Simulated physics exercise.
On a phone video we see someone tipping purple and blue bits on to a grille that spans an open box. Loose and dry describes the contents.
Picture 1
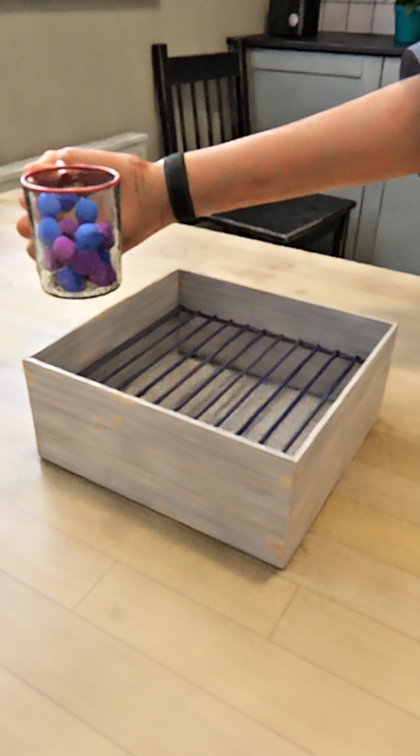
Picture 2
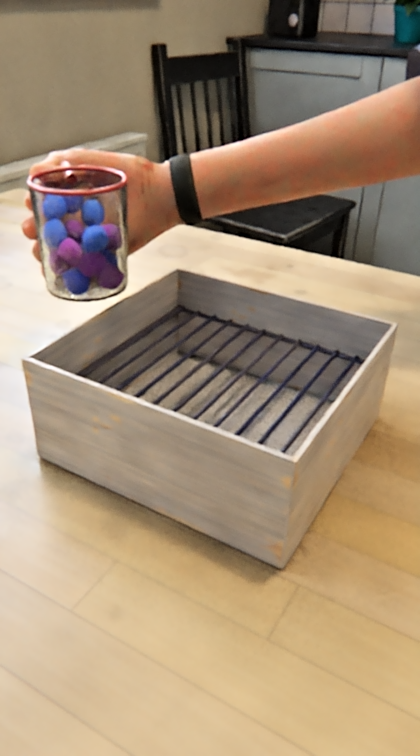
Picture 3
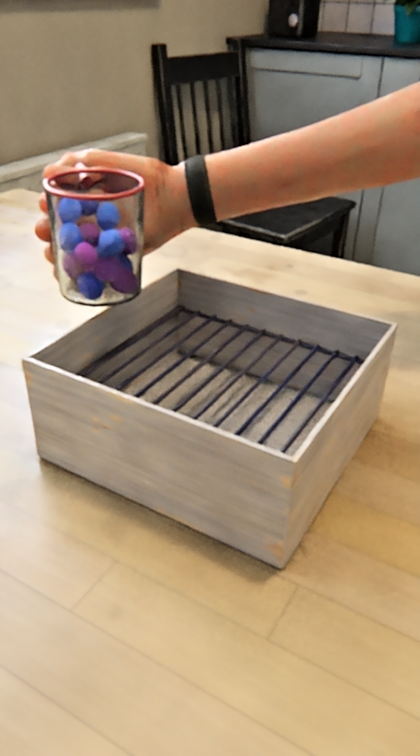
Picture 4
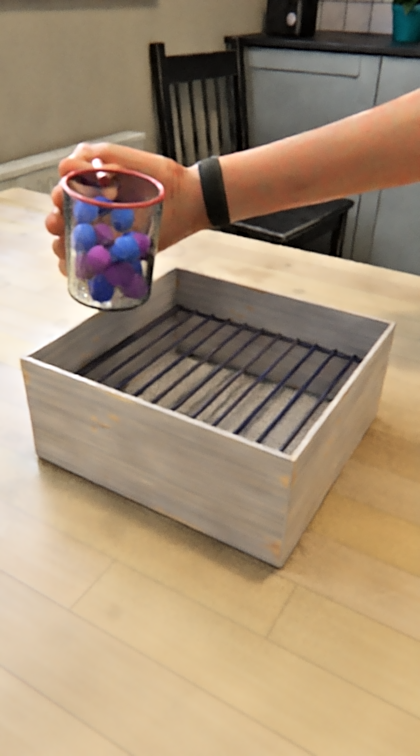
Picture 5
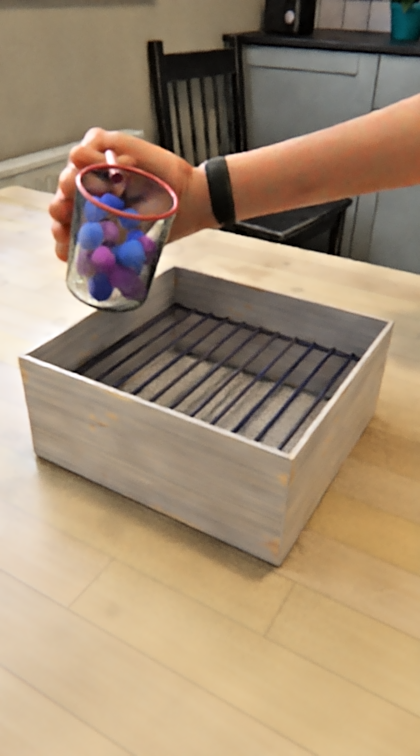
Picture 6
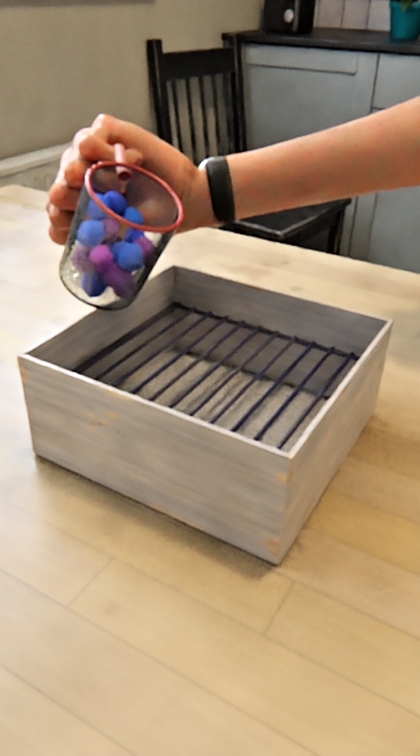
A hand with a dark wristband, reaching in from the right, holds a clear, red-rimmed cup of blue and purple balls above a pale wooden table in a kitchen, seen from slightly above. Below it sits an open, whitewashed wooden box spanned by dark wires, with a black chair and grey cabinets behind. The hand moves the cup a little rightward, then tilts it increasingly to the right, the balls still inside, while the view barely shifts.
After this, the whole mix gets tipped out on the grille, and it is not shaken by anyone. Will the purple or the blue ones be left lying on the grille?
Finally, the purple pieces can't get past, and the blue pieces can't get past.
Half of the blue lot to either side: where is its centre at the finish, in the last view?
Near pixel (171, 363).
Then, 0.32 s later than the last frame, purple ones, every one in the cup; blue ones, every one in the cup.
Then, 0.66 s later than the last frame, purple ones, every one in the cup; blue ones, every one in the cup.
Then, 1.07 s later than the last frame, purple ones, about a tenth in the cup, the larger part on or over the wires; blue ones, about a tenth in the cup, almost all on or over the wires.
When it is over, purple ones, every one on the wires, not one under the rack; blue ones, every one on the wires, not one under the rack.
